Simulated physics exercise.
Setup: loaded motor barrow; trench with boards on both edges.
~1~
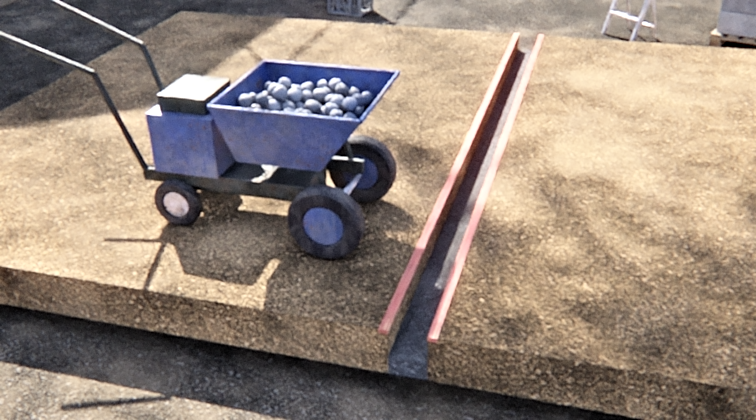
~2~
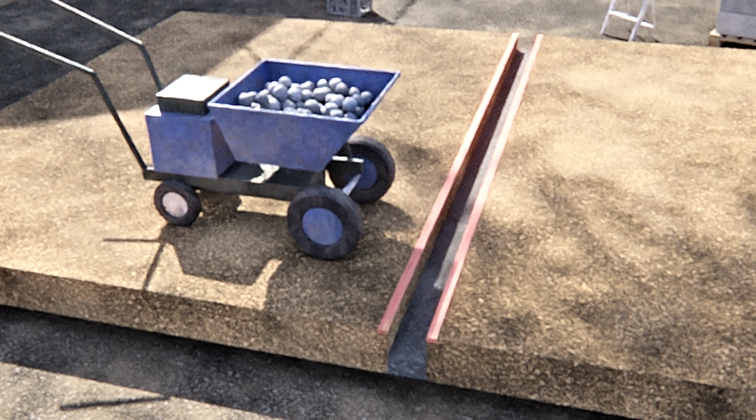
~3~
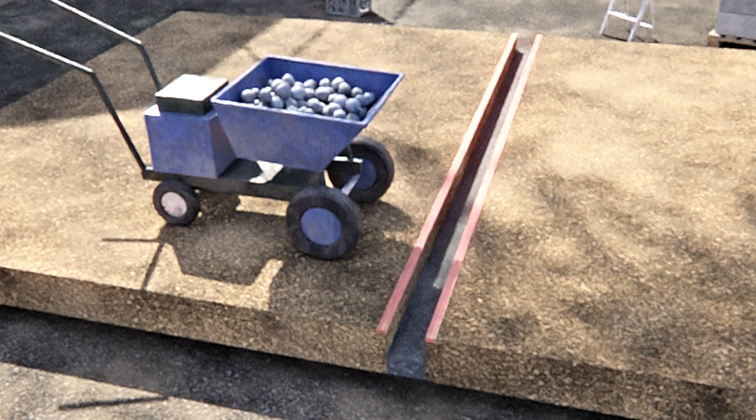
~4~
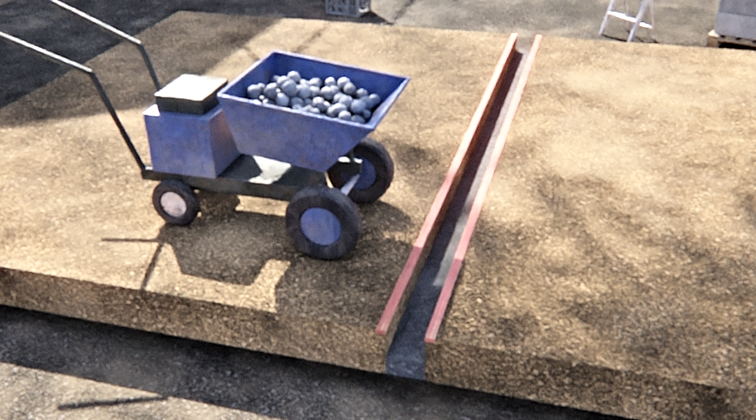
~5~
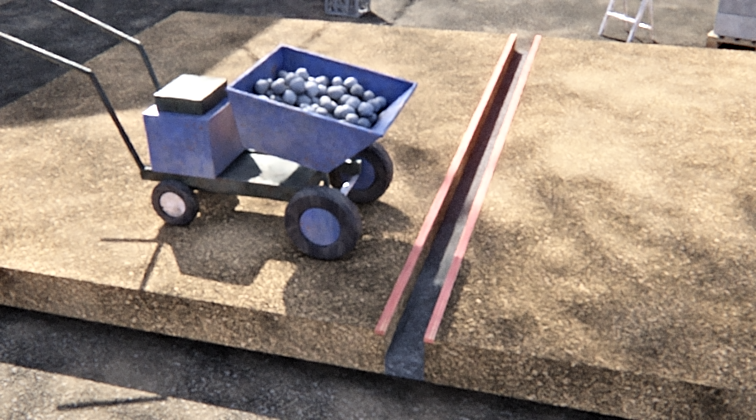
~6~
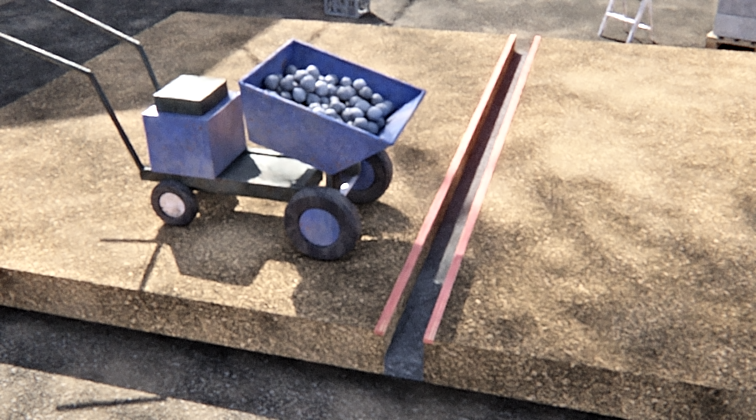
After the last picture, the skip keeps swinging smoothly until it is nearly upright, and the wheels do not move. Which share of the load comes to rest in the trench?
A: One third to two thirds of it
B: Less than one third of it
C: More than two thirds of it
The answer is B.
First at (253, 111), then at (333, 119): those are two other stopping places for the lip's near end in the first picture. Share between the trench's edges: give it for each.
Close to 20 in a hundred, and close to 50 in a hundred.
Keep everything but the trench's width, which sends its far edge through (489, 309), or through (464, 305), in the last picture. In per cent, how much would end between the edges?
Lab note: Try one 80 per cent, try two 50 per cent.
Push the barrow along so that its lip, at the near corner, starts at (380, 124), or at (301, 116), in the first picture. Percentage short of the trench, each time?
Result: Try 1 = 0 %, try 2 = 20 %.
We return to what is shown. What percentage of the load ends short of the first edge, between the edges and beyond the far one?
Short about 0 %, between about 5 %, beyond about 75 %.
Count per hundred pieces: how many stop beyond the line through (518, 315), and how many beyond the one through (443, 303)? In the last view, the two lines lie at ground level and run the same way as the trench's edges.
In order: 20 per cent, then 70 per cent.
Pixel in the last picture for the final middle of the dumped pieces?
Roughly at pixel (505, 244).
Just after the last frame, skip tipped steeply; every one in the skip.
A moment on, skip tipped right over; roughly two thirds in the skip; just a few in or heaped over the trench; roughly a quarter beyond it; just a few falling.
Further on, skip tipped right over; roughly a quarter in the skip; just a few in or heaped over the trench; the larger part beyond it.
When it is over, skip tipped right over; roughly a quarter in the skip; just a few in or heaped over the trench; the larger part beyond it.
